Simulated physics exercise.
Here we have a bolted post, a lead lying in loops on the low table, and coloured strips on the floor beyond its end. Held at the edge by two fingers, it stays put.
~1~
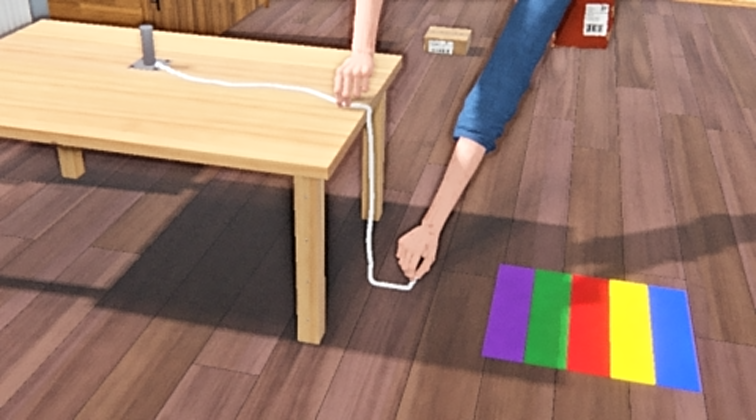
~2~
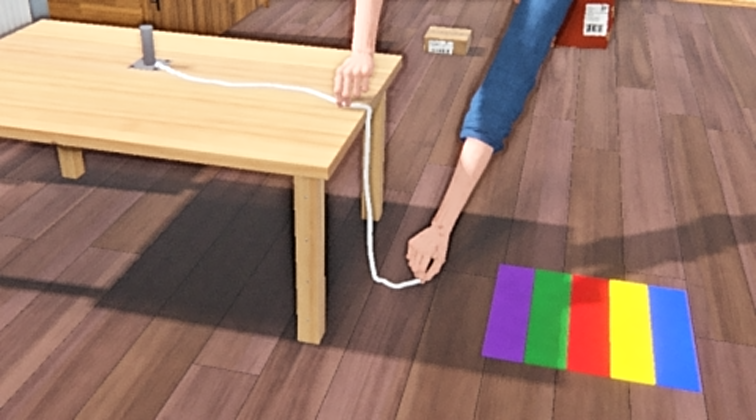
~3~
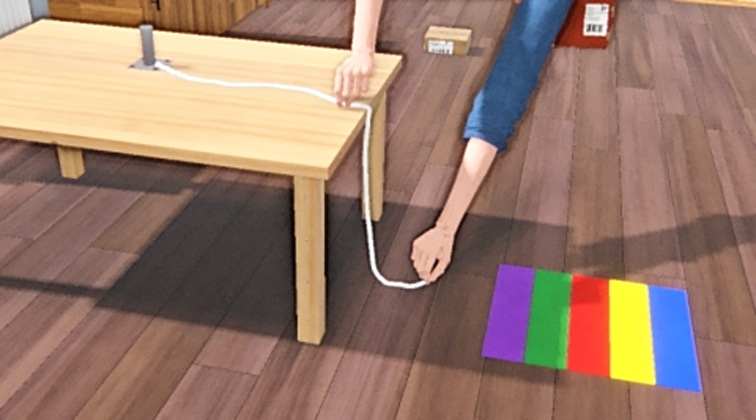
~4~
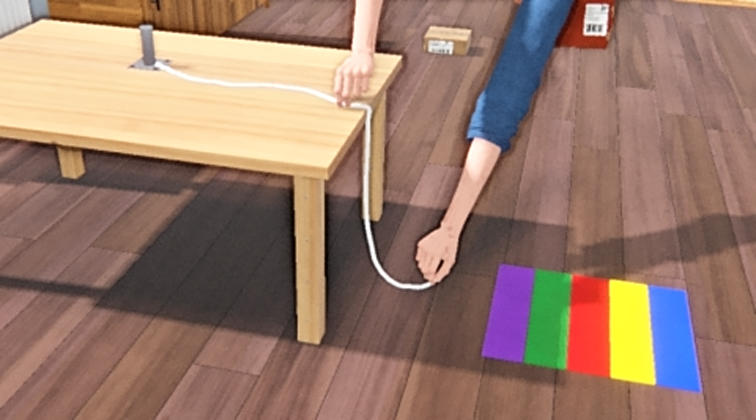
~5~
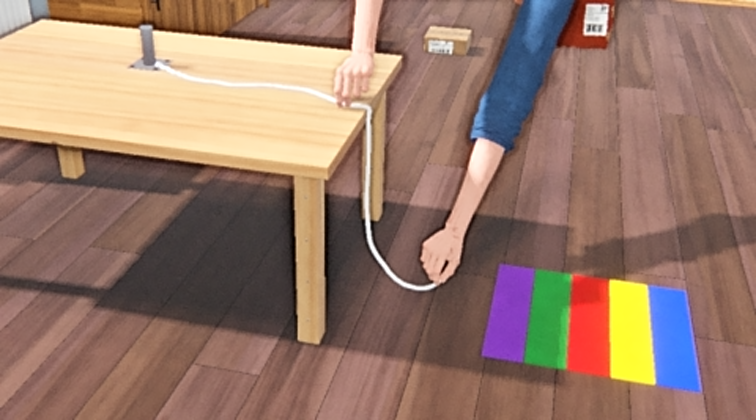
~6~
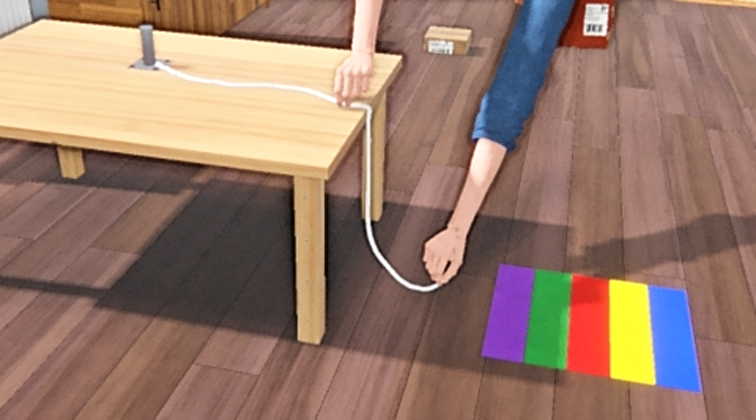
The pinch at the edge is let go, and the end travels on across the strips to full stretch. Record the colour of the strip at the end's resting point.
Resting point: Green strip.
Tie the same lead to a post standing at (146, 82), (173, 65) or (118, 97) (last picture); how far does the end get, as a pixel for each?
In order, near (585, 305), (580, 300) and (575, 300).
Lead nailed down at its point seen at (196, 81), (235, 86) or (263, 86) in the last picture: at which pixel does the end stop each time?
Approximately at (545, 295), at (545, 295) and at (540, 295), in that order.
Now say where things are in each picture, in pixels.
The first frame shows end (415, 277); purple (505, 340); green (546, 347); red (589, 354); yellow (632, 361); blue (677, 368).
The second frame shows end (425, 279); lead through (179, 74) (240, 86) (317, 94) (368, 125) (368, 200) (372, 264).
The third frame shows end (430, 279).
The fourth frame shows end (435, 280); lead through (179, 74) (240, 86) (317, 94) (368, 125) (366, 200) (377, 265).
The fifth frame shows end (439, 281).
The sixth frame shows end (442, 281); lead through (179, 74) (240, 86) (317, 94) (368, 125) (368, 200) (385, 264).
Early on, end near (483, 288); short of the strips.
Midway, end near (528, 294); over purple.
At the end of the slack, end near (555, 298); over green. The green one.
